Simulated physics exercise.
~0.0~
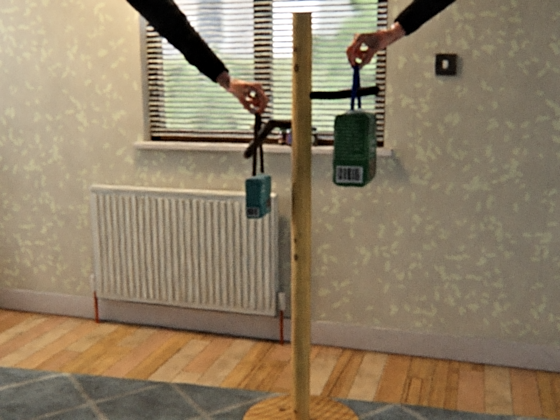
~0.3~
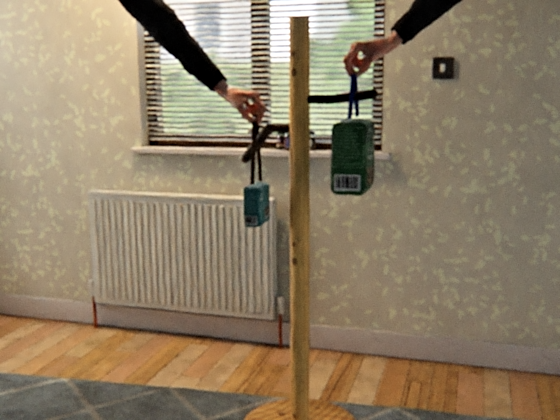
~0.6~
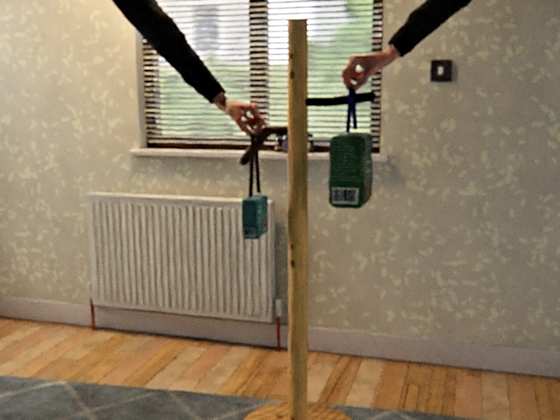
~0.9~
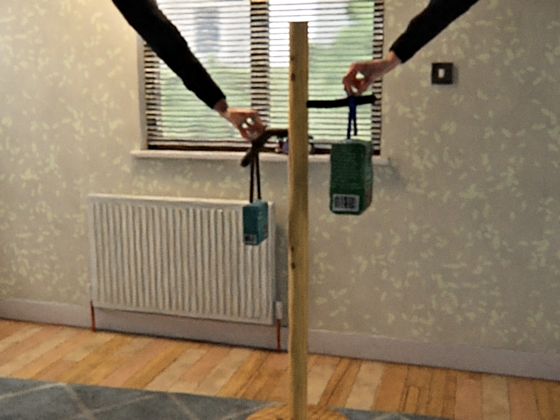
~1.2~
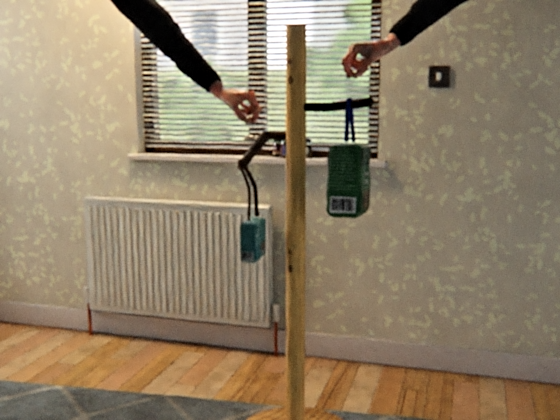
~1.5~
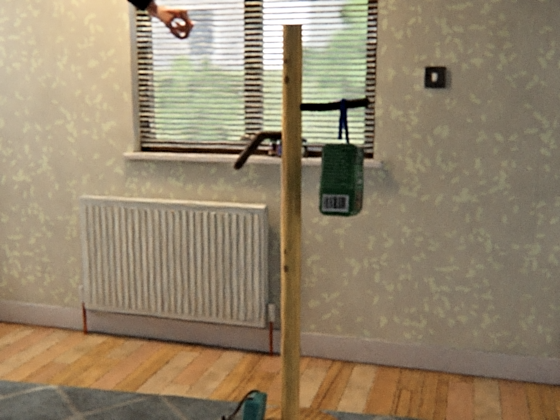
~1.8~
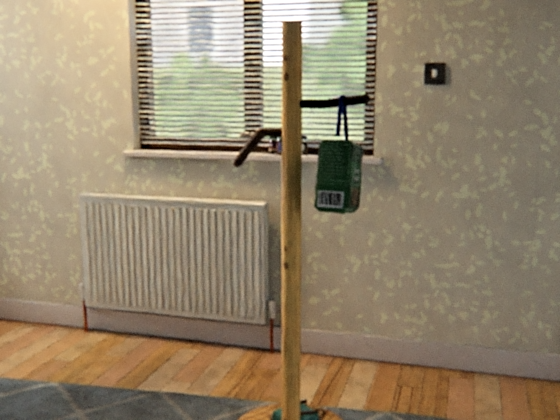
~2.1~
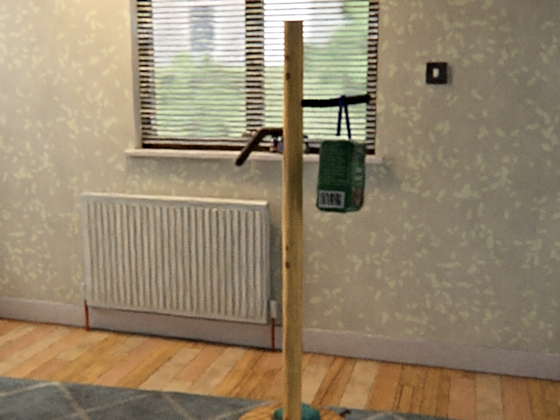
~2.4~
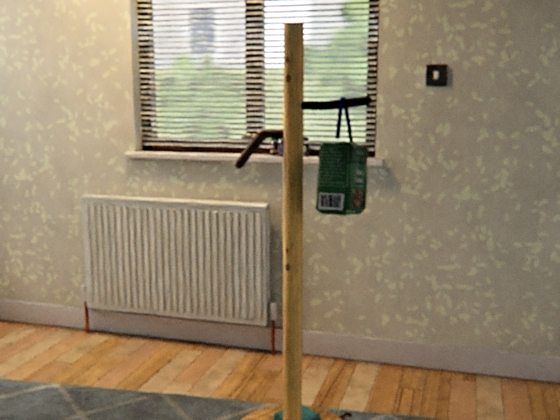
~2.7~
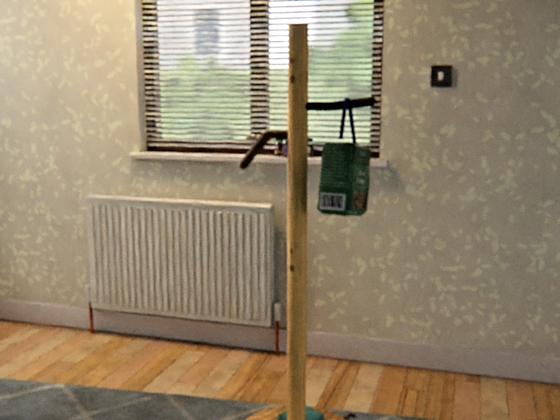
Two hands release a turquoise pouch, which falls to the floor, and a hanging green sack.
